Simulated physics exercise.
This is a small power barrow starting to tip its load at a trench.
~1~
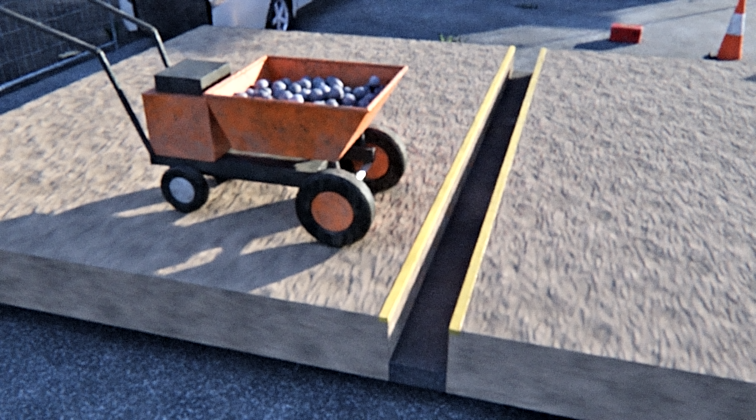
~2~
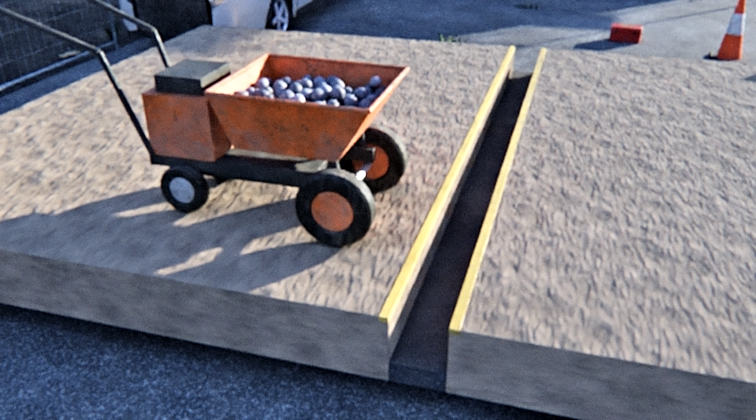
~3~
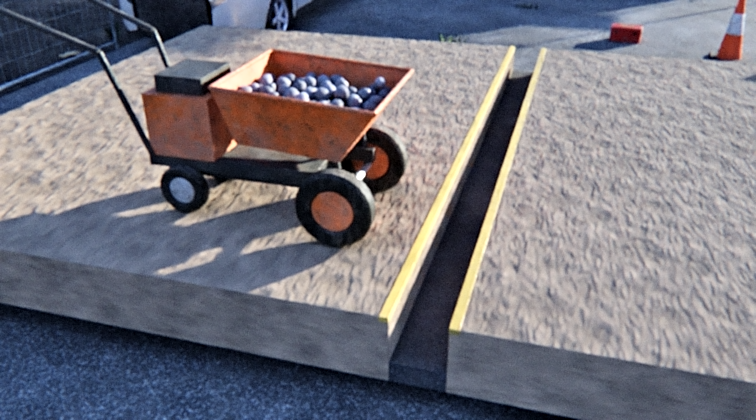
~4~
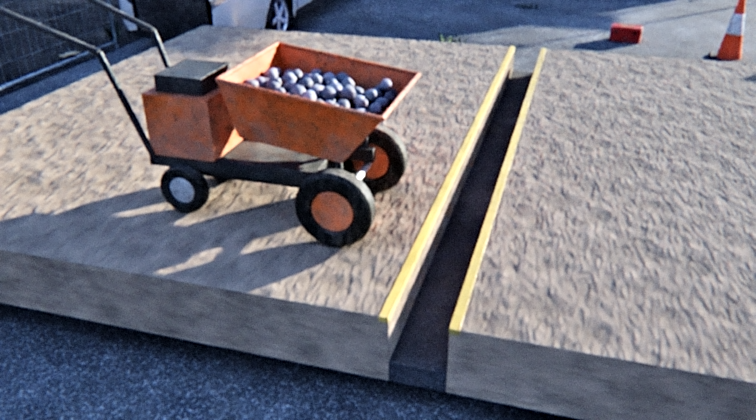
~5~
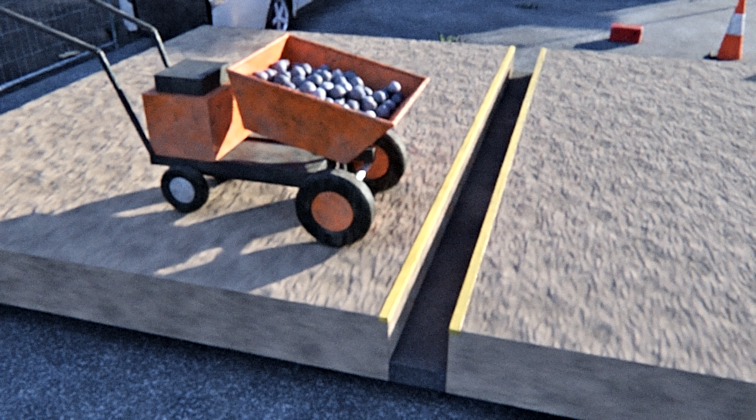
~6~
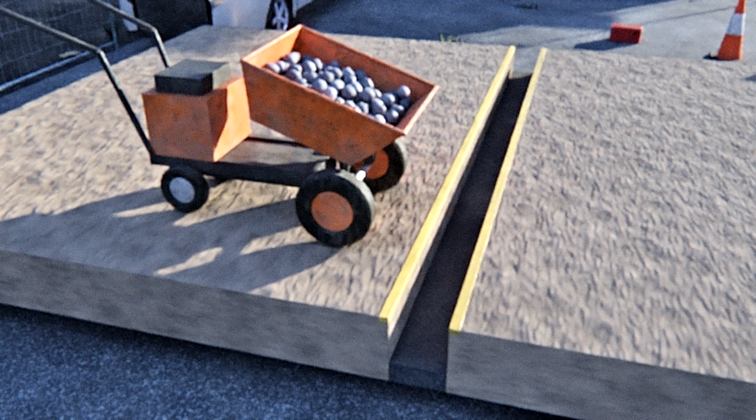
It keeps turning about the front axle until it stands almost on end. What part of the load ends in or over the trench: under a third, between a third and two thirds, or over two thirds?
It catches from one third to two thirds.
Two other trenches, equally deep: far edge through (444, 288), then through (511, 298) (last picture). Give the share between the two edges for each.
Near 0 % and 100 %.
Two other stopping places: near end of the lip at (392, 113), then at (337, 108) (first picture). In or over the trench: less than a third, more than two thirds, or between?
In turn: Below one third; more than two thirds.
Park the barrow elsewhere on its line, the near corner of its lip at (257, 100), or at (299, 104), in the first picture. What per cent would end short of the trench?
First some 50, then 20 per cent.
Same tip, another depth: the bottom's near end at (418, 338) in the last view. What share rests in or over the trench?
Close to 30 per cent.
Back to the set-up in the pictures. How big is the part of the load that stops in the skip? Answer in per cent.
Roughly 0 in a hundred.
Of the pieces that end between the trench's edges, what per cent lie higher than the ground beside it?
Close to 0 per cent.
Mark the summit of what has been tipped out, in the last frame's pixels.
Near (514, 221).
Soon, skip tipped steeply; all in the skip.
A while on, skip tipped right over; most in the skip; a small part in or heaped over the trench; a small part beyond it; a stray few falling.
Towards the end, skip tipped right over; a small part in the skip; about a third in or heaped over the trench; about half beyond it.
Finally, skip tipped right over; about half in or heaped over the trench; about half beyond it.
